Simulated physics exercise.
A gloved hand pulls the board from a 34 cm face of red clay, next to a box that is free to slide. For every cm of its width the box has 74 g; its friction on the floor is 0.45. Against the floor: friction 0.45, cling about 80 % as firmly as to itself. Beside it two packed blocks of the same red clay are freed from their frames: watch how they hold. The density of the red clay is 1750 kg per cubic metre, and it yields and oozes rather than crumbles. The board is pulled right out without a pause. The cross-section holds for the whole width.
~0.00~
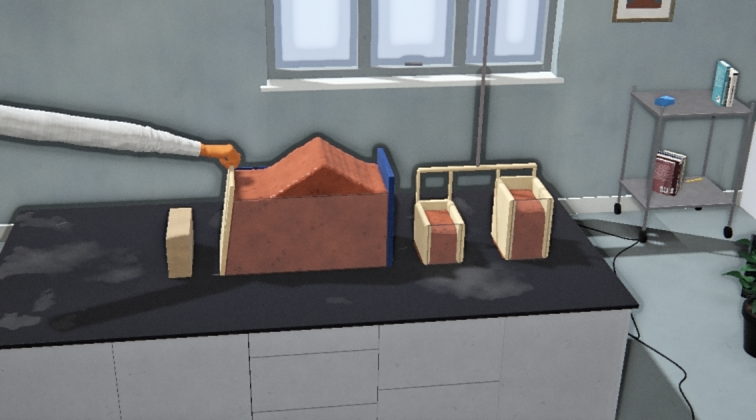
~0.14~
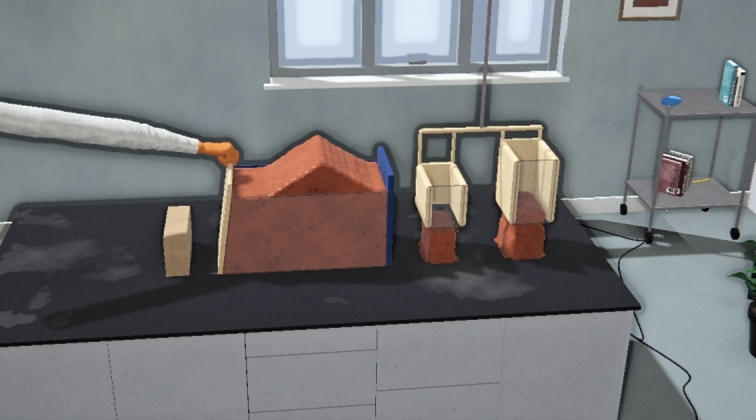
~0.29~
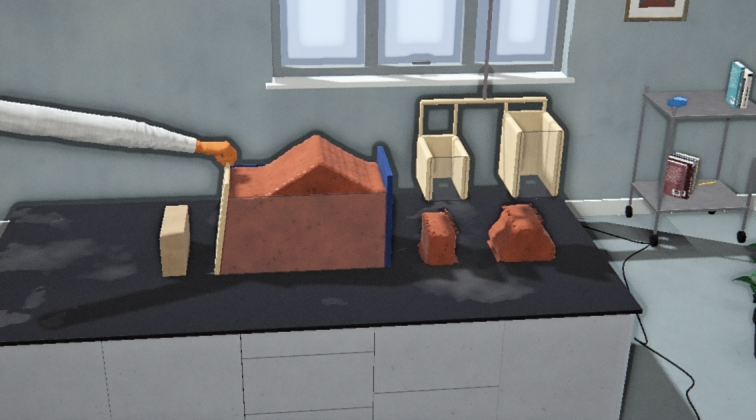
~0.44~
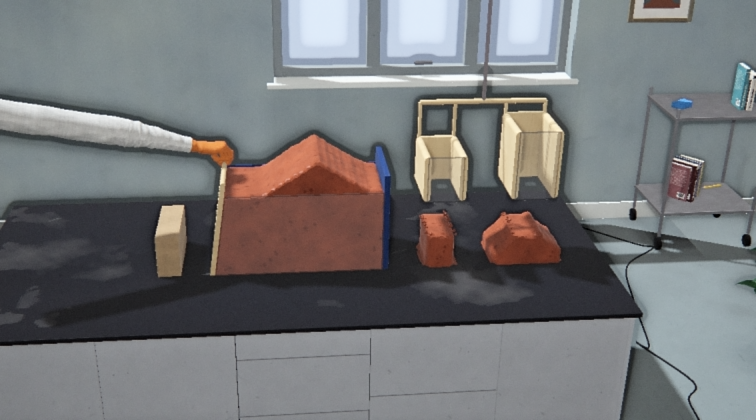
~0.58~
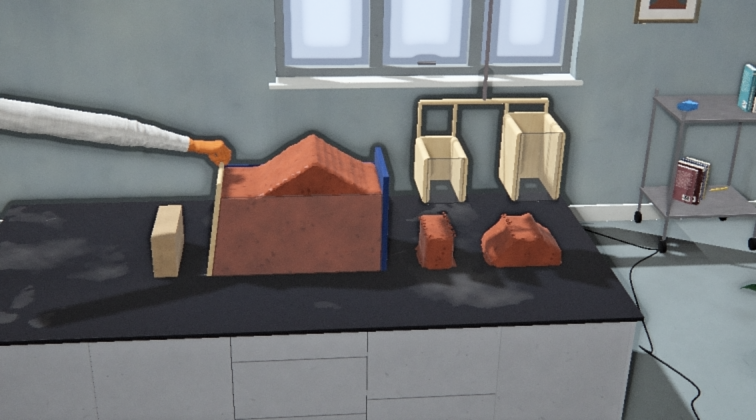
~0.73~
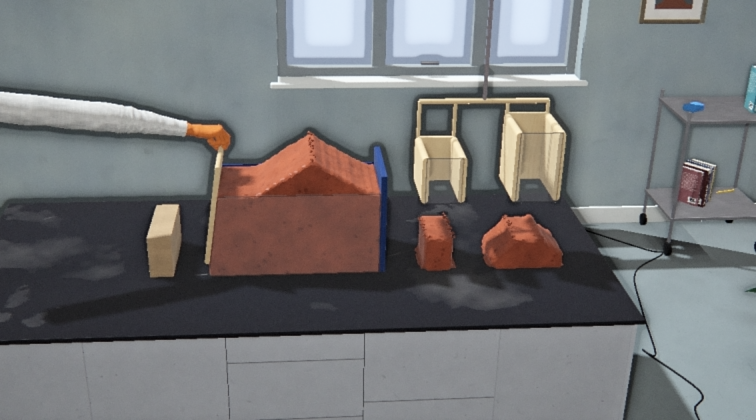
On a dark countertop, a frame rose off two blocks of red clay, the right one sagging lower and wider while the left kept its height; then a gloved hand began lifting the board beside a larger mound.
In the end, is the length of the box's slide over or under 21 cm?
The length of the box's slide is over 21 cm.
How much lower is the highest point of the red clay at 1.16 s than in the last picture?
Some 5.5 cm.
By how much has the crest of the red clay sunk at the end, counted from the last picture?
About 12.5 cm.
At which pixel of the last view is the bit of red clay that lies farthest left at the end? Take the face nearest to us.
Near (95, 268).
After 0.93 s, the box has not moved.
After 1.16 s, the box has been pushed 3 mm.
After 1.40 s, the box has been pushed 15 cm.
After 1.64 s, the box has been pushed 27 cm.
After 2.02 s, the box has been pushed 31 cm.
